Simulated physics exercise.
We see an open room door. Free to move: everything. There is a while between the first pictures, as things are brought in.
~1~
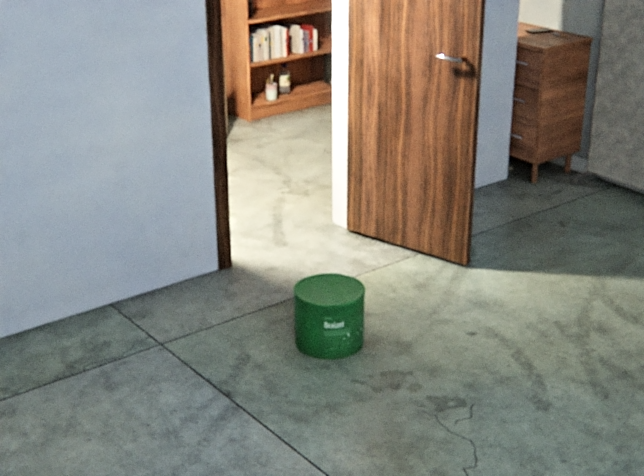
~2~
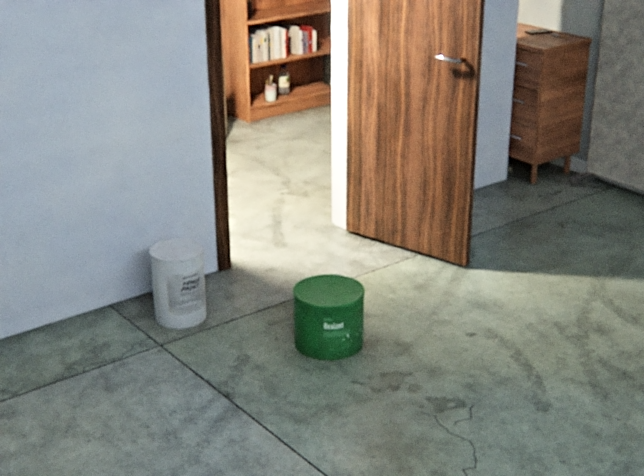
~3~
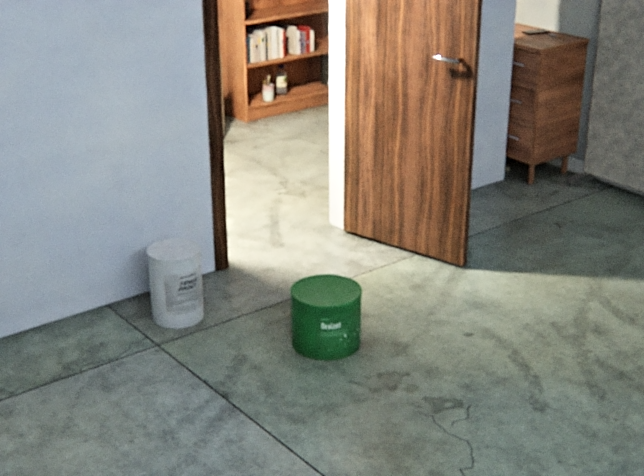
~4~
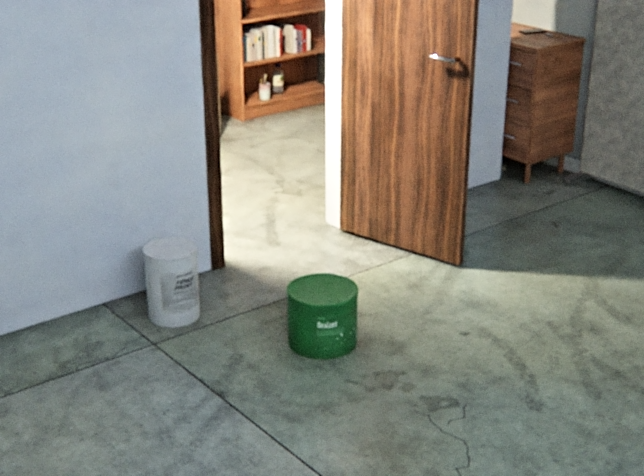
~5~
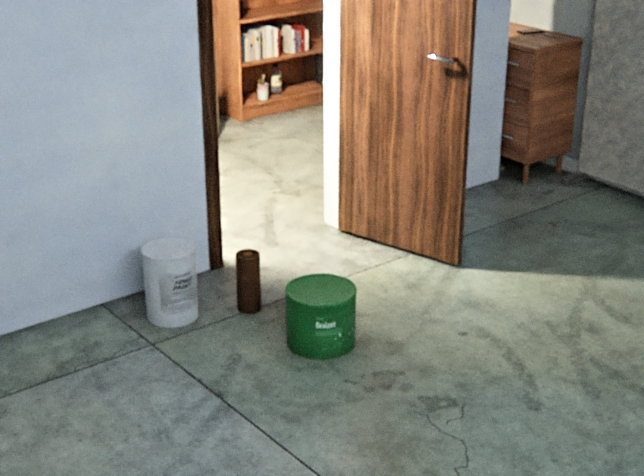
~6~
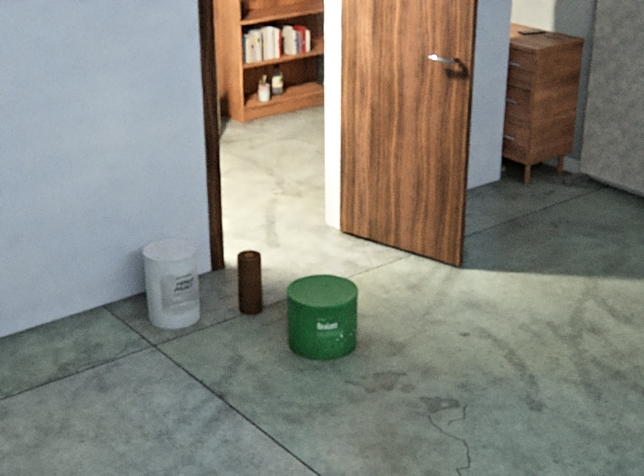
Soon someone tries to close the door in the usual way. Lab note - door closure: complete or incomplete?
Complete.
Then, 0.70 s past the last view, door 85° open.
Then, 1.20 s past the last view, door 60° open.
Then, 1.60 s past the last view, door 38° open.
Then, 2.10 s past the last view, door 10° open.
Finally, door 0° open; all 3 still in place. Final places as the last picture's camera would see them, brown roll near (250, 282).
